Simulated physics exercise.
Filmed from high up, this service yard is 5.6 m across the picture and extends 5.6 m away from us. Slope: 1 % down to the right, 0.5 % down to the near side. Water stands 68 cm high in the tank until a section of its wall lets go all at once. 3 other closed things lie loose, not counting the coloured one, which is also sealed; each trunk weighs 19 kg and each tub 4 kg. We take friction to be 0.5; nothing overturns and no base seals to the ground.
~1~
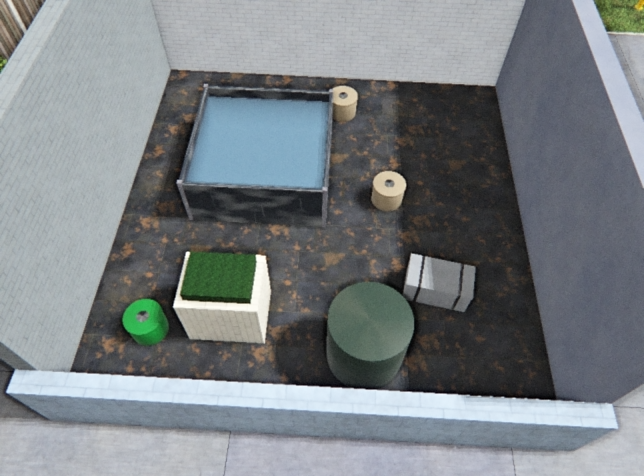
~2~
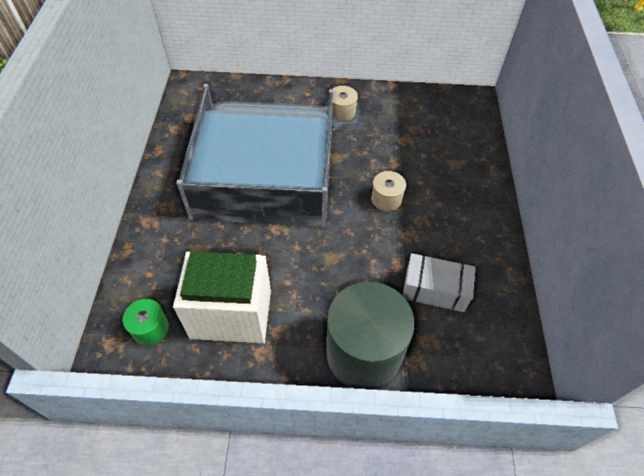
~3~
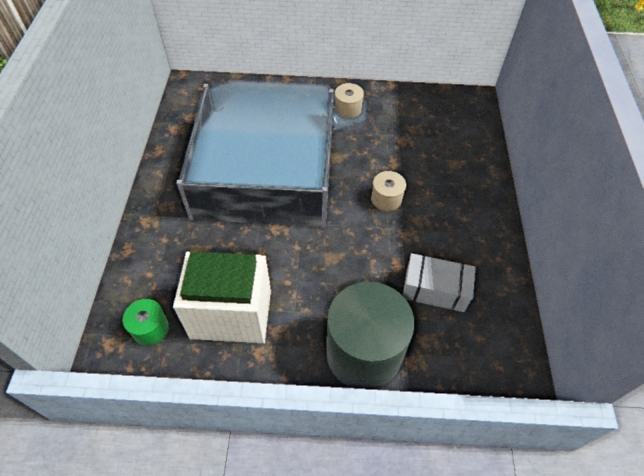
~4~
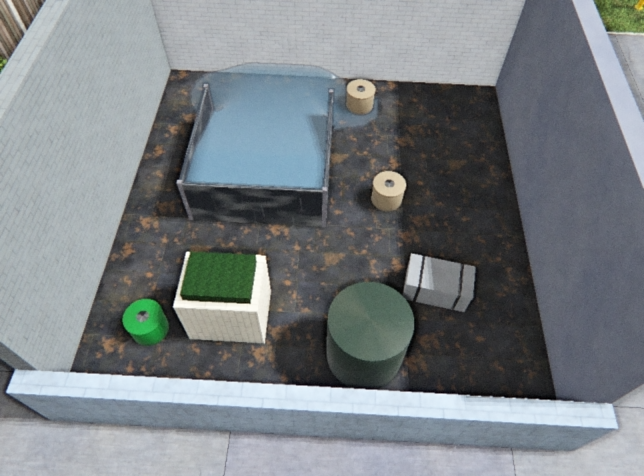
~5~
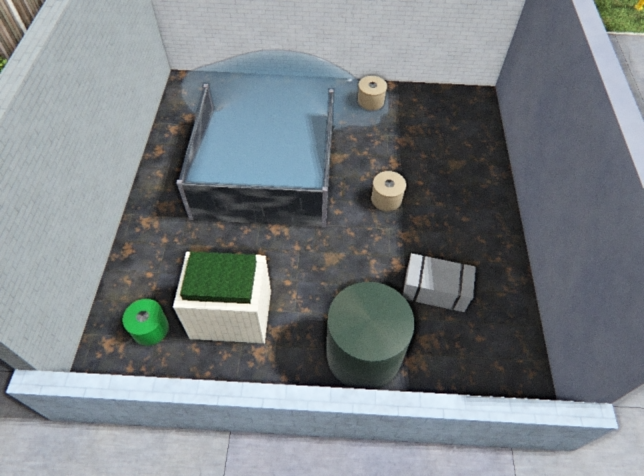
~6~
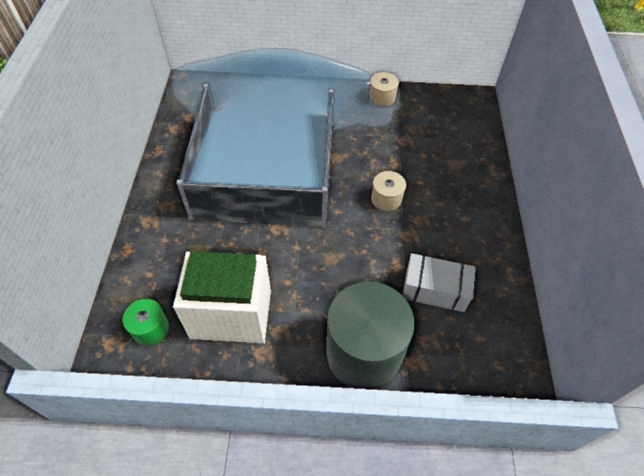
The footage shows a walled yard where water pours from the back of a raised rectangular tank and spreads along the far wall, pushing one tan drum to the right while the green tub and other objects stay still.
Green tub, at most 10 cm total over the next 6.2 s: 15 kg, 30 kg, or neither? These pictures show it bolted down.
Neither.
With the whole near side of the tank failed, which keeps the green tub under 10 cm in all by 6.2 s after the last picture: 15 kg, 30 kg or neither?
That way round, neither mass holds.
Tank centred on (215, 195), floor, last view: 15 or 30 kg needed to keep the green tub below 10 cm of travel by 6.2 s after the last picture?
Well, in that case the lighter one is plenty.
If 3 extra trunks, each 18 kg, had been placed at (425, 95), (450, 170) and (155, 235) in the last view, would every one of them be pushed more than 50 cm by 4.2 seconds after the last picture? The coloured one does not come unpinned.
Going through them in turn, the answers are too far, too far and too far.
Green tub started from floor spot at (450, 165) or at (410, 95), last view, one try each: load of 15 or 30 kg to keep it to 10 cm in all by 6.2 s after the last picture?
At the first place you need the bigger mass, and at the second nothing works.
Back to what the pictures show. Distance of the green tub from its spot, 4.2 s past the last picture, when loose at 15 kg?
Displacement near 140 cm.
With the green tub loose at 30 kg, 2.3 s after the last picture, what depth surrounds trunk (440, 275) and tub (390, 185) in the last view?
About 0 and 0 cm.
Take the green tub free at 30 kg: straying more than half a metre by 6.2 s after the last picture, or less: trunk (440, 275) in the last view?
The answer here is beyond.
Then, 0.6 s after the last picture the green tub would be 0 cm from its start with 15 kg and 0 cm from its start with 30 kg; 0 cm of water round it then.
Then, 2.3 s after the last picture the green tub would be 23 cm from its start with 15 kg and 6 cm from its start with 30 kg; 8 cm of water round it then.
Then, 4.2 s after the last picture the green tub would be 145 cm from its start with 15 kg and 38 cm from its start with 30 kg; 14 cm of water round it then.
Then, 6.2 s after the last picture the green tub would be 194 cm from its start with 15 kg and 64 cm from its start with 30 kg; 7 cm of water round it then.
